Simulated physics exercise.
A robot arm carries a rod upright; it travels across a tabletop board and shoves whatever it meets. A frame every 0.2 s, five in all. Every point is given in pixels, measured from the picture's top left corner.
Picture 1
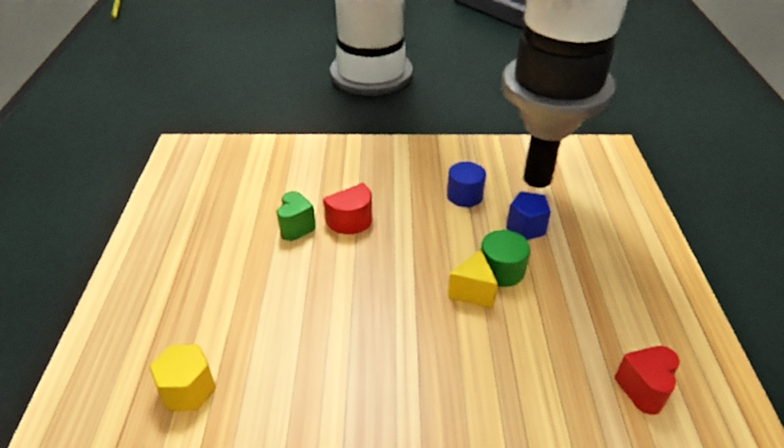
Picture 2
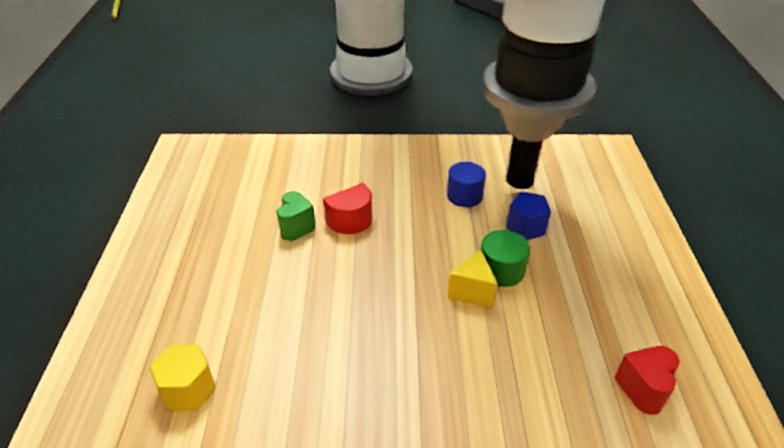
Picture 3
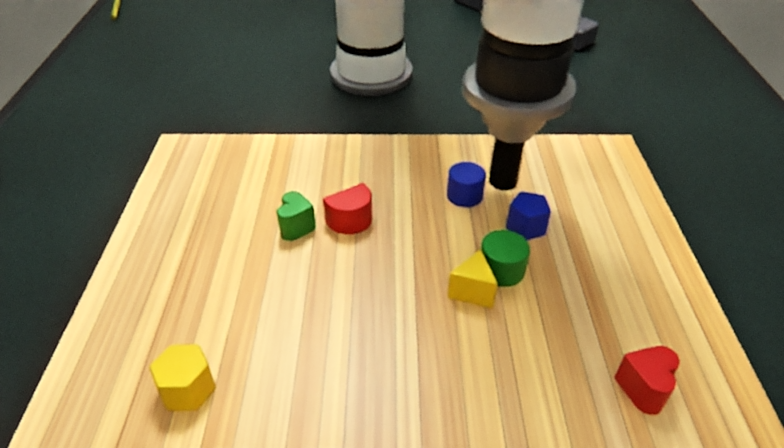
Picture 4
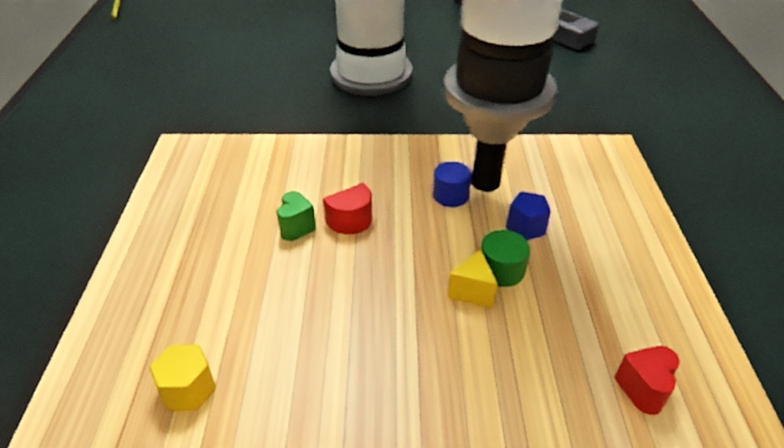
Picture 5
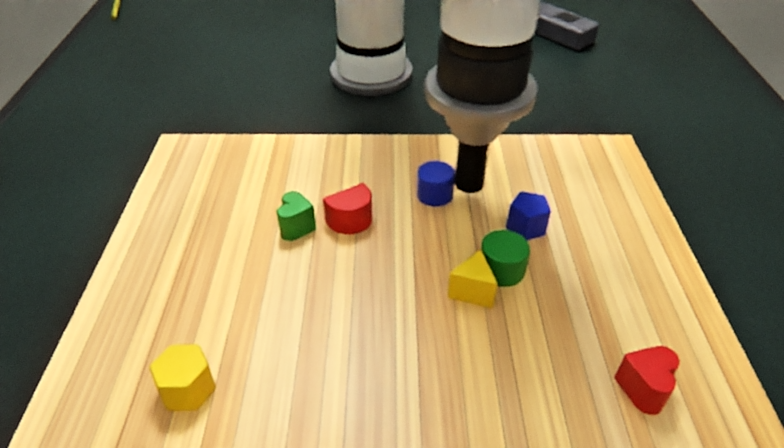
In the video, a robot arm with a dark rod moves left above a wooden board scattered with colored blocks, then pushes the blue cylinder a short way left toward the red half-round block, while the other blocks stay still.
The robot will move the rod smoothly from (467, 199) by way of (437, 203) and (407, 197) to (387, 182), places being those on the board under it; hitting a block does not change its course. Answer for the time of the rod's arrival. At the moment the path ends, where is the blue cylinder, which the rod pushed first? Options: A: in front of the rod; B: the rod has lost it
A
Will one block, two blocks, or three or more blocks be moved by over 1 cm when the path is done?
By the end, one block will have moved.
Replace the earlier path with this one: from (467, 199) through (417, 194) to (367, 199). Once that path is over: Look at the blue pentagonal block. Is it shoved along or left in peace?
From what I can tell, it will keep its place.
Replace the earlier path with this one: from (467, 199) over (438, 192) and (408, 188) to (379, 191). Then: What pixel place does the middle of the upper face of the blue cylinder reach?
It is going to be at (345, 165).
On the path given first. One third of the way, rod (437, 188); blue cylinder (407, 169).
Two thirds of the way, rod (407, 182); blue cylinder (380, 160).
At the end, rod (387, 167); red half-round block not moved; blue cylinder (358, 149).
